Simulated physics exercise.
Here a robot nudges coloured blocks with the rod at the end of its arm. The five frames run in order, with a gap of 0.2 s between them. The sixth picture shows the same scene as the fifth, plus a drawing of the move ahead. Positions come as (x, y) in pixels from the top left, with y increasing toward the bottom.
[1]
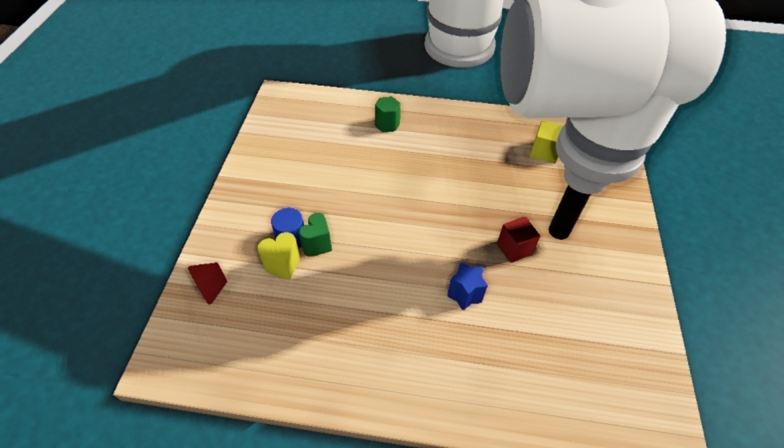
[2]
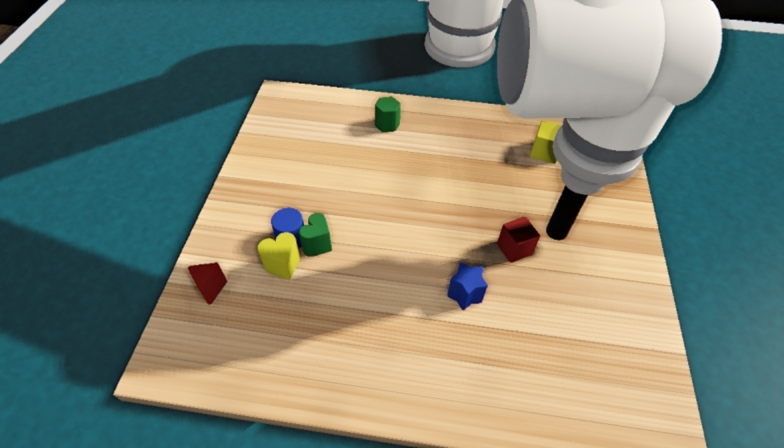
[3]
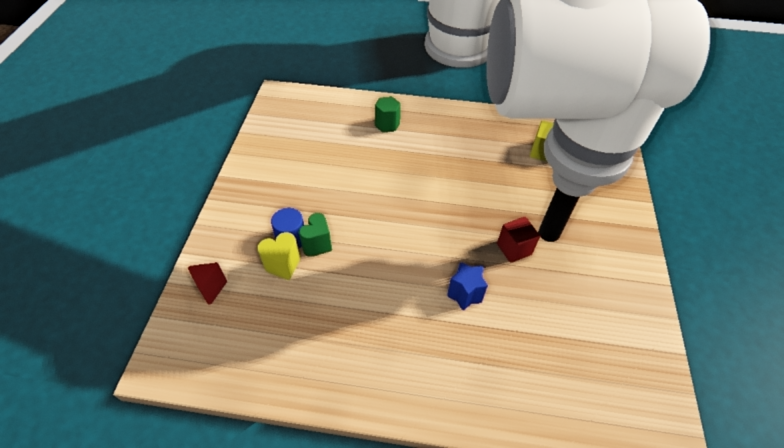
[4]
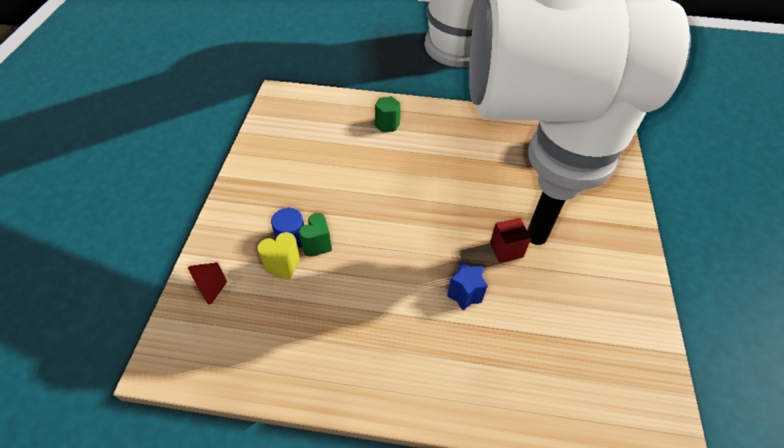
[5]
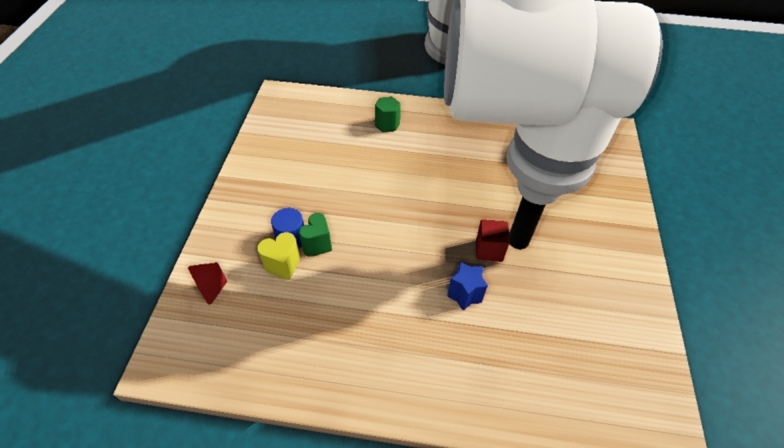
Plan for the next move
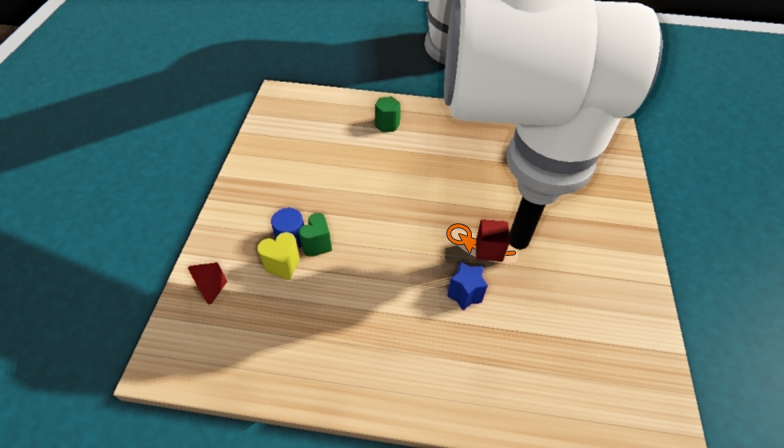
Robot arm with a black rod moving left across a wooden board, nudging a red block left near a blue star.
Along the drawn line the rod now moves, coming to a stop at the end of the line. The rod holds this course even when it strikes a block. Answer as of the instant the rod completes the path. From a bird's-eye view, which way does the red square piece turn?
Seen from above, its turn is counter-clockwise.
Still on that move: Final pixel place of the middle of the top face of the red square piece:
At (438, 216).
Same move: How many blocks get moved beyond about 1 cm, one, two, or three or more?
The push will move one block.
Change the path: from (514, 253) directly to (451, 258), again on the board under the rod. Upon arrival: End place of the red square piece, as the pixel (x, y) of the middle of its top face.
I'd guess (435, 223).
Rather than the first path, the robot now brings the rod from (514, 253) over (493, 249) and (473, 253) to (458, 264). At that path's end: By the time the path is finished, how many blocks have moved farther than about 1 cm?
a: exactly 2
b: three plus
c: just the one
c: Just the one.
The line goes from (514, 253) by way of (494, 253) and (474, 246) to (459, 234).
What follows on the original path. Halfway along, rod at (487, 239); red square piece at (464, 226).
At the end, rod at (462, 222); blue star unmoved; red square piece at (438, 216), turned 25° anticlockwise.
